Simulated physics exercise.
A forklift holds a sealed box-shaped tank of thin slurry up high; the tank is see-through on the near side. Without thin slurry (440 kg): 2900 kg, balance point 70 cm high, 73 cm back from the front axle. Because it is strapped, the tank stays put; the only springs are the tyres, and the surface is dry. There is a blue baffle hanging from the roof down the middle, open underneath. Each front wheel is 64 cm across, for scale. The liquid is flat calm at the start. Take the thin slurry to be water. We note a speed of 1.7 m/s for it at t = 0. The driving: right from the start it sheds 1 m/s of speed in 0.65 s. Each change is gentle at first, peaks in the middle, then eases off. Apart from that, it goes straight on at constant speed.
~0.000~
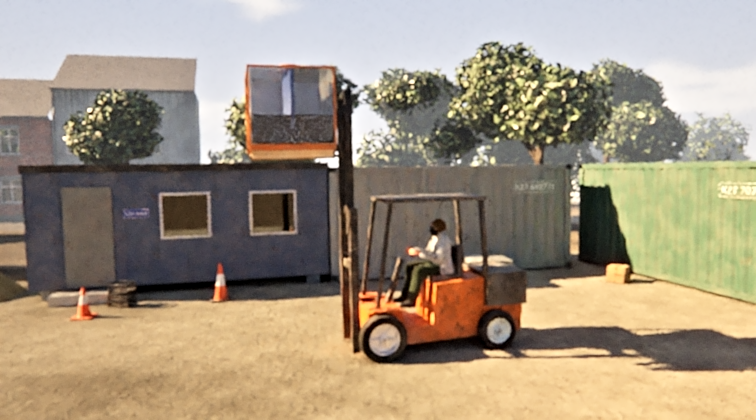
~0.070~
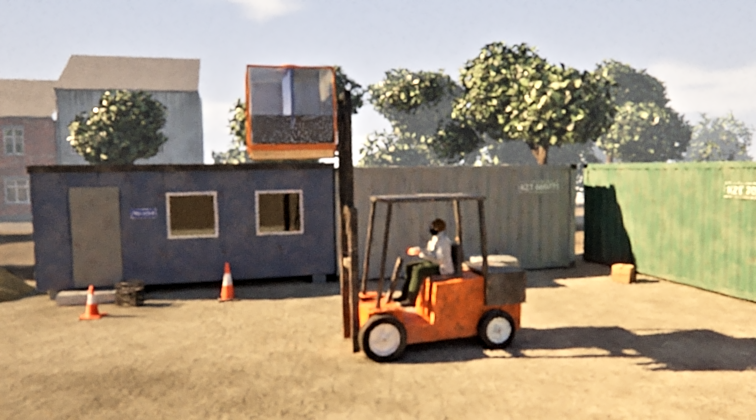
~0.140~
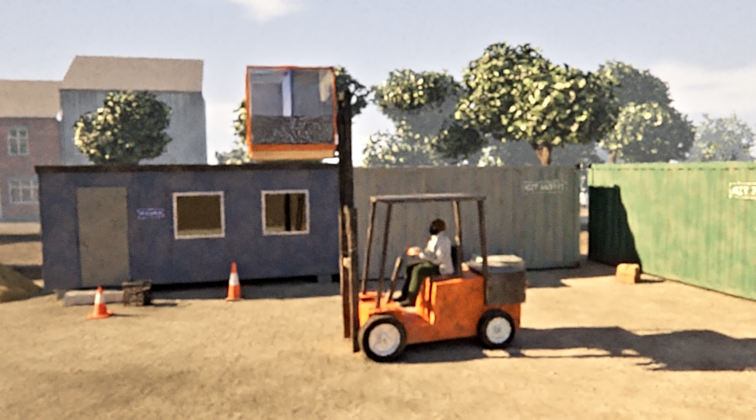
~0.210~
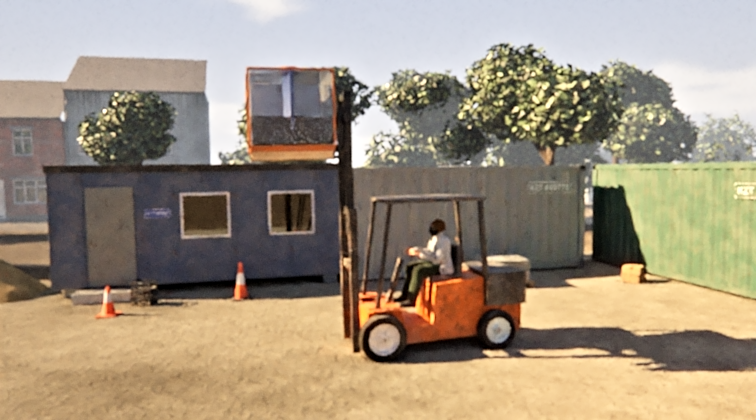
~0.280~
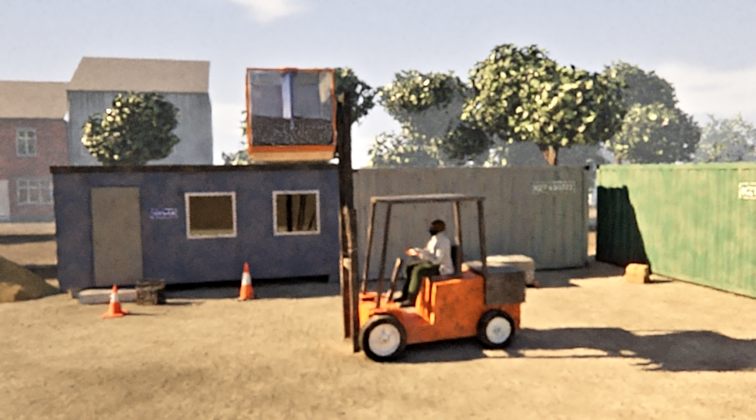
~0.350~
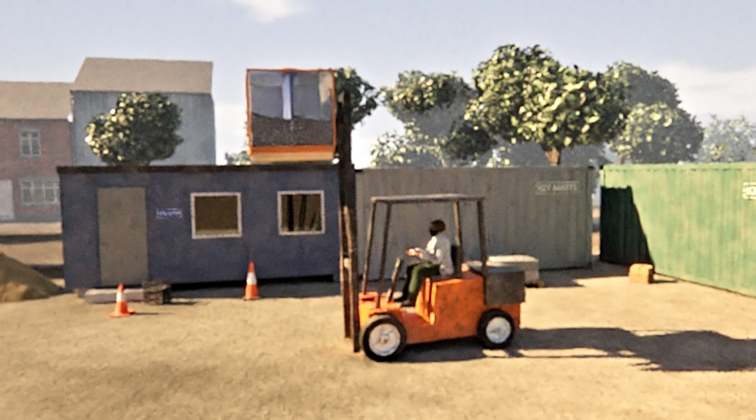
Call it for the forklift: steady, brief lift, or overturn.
Steady.
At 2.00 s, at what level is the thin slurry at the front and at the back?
Roughly 36 cm in front and 32 cm behind.
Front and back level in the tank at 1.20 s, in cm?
At the front 32 cm, at the back 36 cm.
By 0.40 s the lean is 0°, wheels down; the liquid stands 39 cm on the front, 27 cm on the back.
By 1.20 s the lean is 0°, wheels down; the liquid stands 31 cm on the front, 36 cm on the back.
By 2.00 s the lean is 0°, wheels down; the liquid stands 37 cm on the front, 31 cm on the back.
By 3.63 s no wheel has left the ground; at worst the lighter axle bore 10 per cent of the weight.
